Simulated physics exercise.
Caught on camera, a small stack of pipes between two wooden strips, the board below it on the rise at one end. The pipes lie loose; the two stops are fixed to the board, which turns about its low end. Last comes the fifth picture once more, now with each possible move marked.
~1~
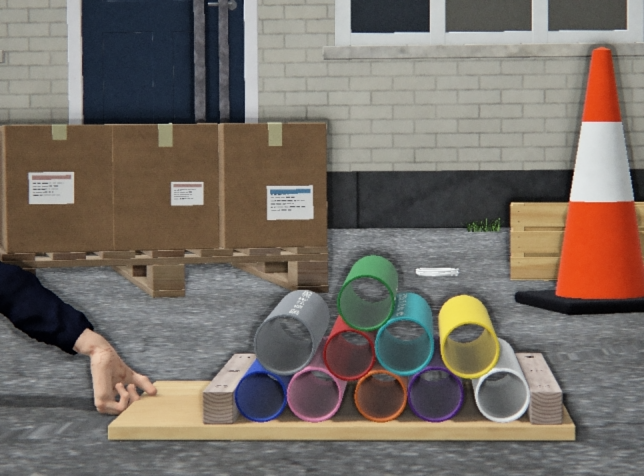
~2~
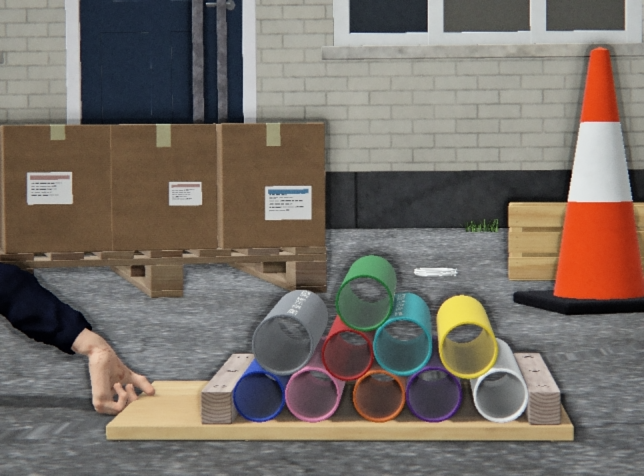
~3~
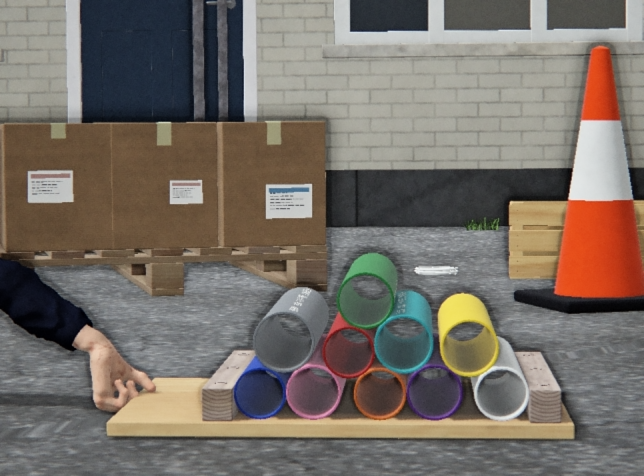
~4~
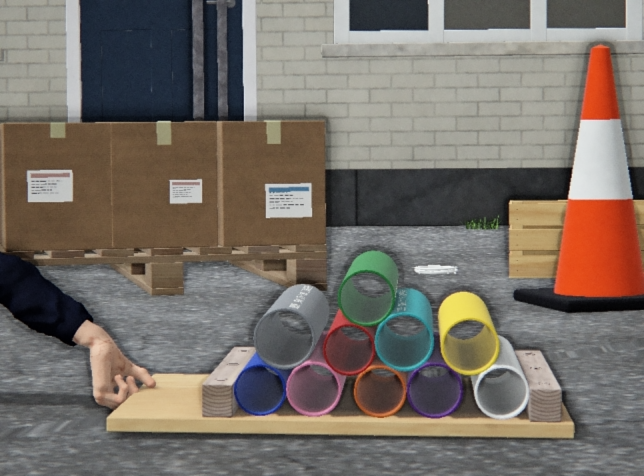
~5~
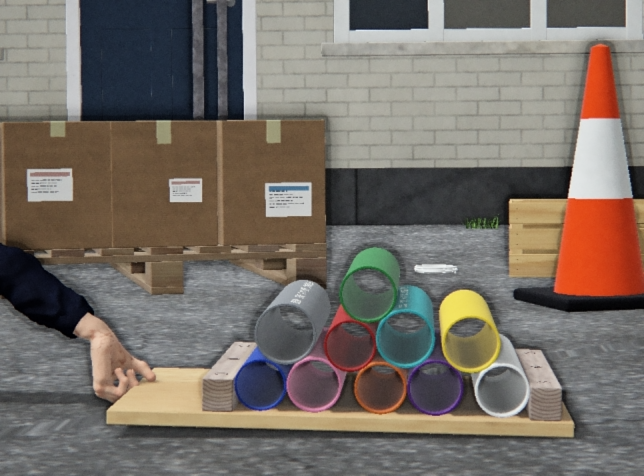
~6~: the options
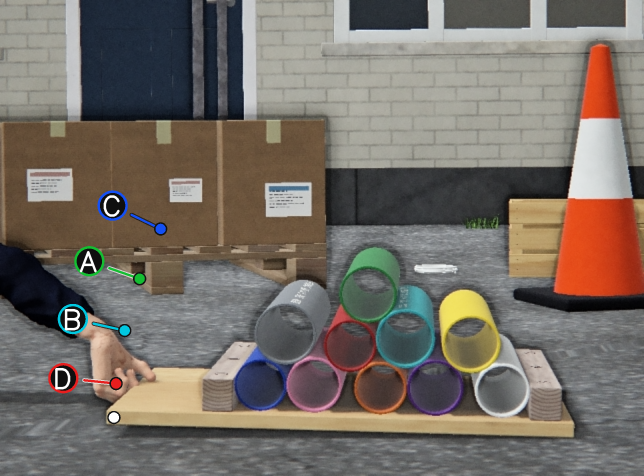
On a paved yard, a hand slightly raises the left end of a board holding stacked pipes.
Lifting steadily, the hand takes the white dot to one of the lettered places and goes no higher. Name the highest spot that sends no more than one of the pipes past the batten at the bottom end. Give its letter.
The last mark within the limit is A.
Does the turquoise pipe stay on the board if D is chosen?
Yes, with D.
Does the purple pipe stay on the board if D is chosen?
The purple pipe: Yes.
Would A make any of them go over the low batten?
No.
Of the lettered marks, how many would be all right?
Three of the four.
On the marked copy, A at (139, 279); B at (125, 331); C at (160, 229); D at (116, 384); the white dot at (114, 418).
With A. Early on, board at 14°.
Further on, board at 19°.
At the end, board at 19°, none over the low batten.
As for the rest, B none over the low batten; C three over the low batten (yellow, turquoise, green); D none over the low batten.
